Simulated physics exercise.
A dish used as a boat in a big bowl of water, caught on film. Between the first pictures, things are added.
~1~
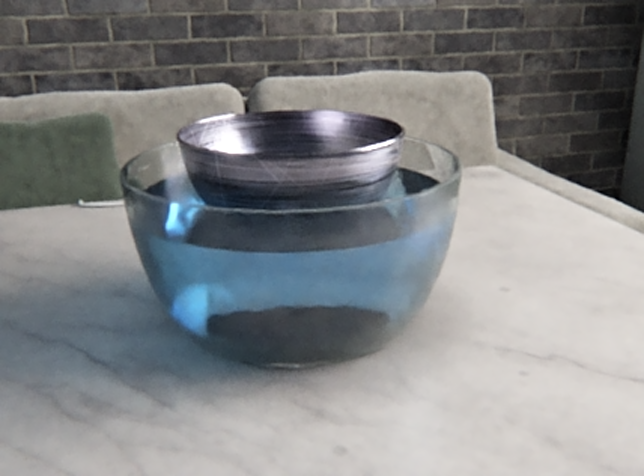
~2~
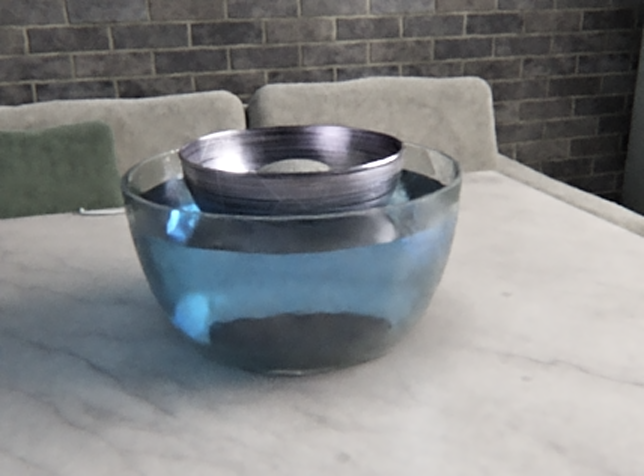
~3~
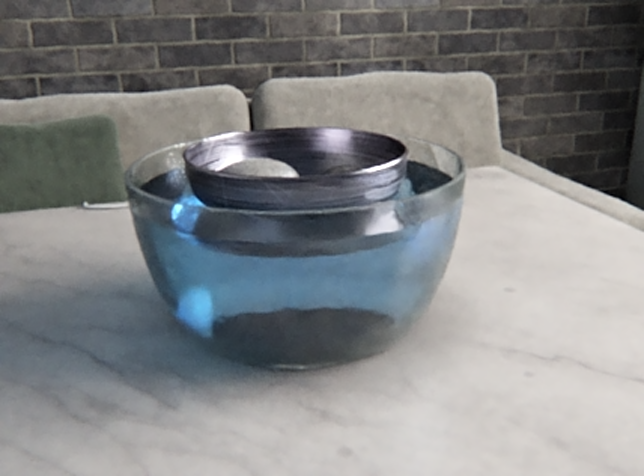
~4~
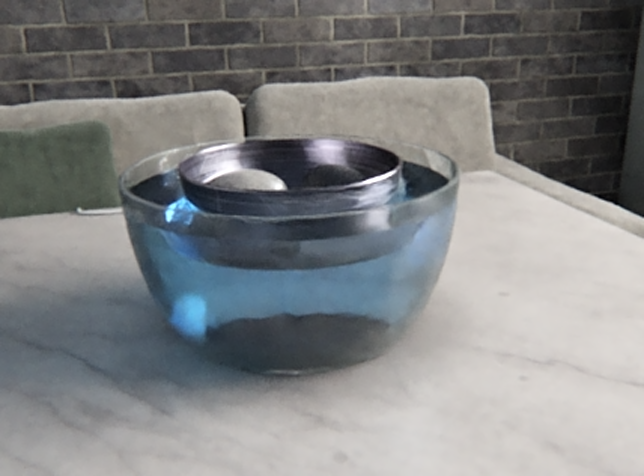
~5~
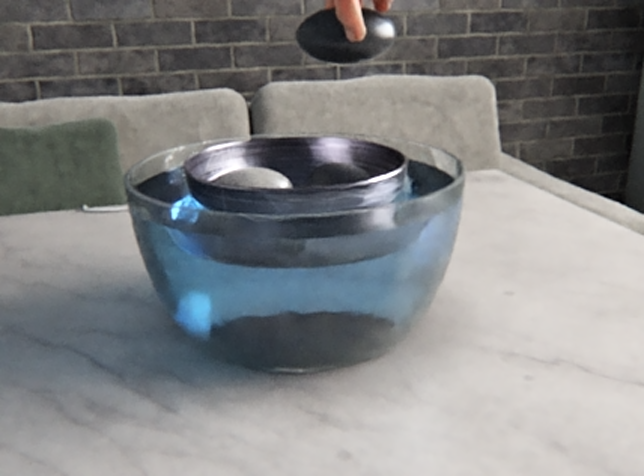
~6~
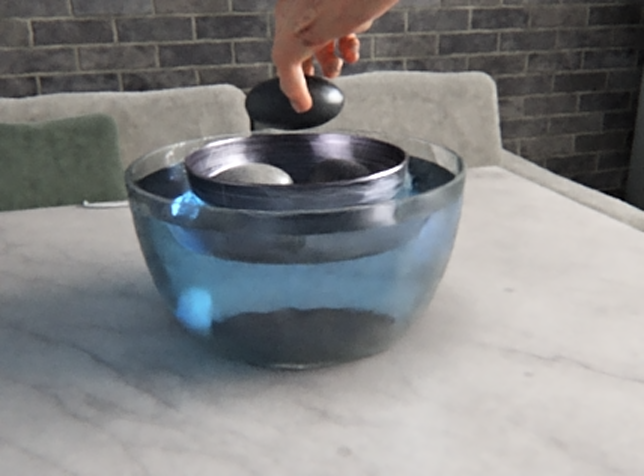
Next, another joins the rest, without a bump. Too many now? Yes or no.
No.
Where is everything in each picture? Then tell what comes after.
In the first picture, dish (292, 131) empty; most of its side above the surface.
In the second picture, dish (292, 147) with one aboard; about two thirds of its side above the surface.
In the third picture, dish (296, 151) with two aboard; about half of its side above the surface.
In the fourth picture, dish (291, 162) with three aboard; about a third of its side above the surface.
In the fifth picture, dish (296, 160) with three aboard; about a third of its side above the surface; the next stone in the hand at (346, 35).
In the sixth picture, dish (297, 156) with three aboard; about a third of its side above the surface; the next stone in the hand at (295, 102).
Soon after, the stone is in and the dish dips.
Later, it steadies; about a fifth of its side above the surface.
In the end, the dish floats; about a fifth of its side above the surface.
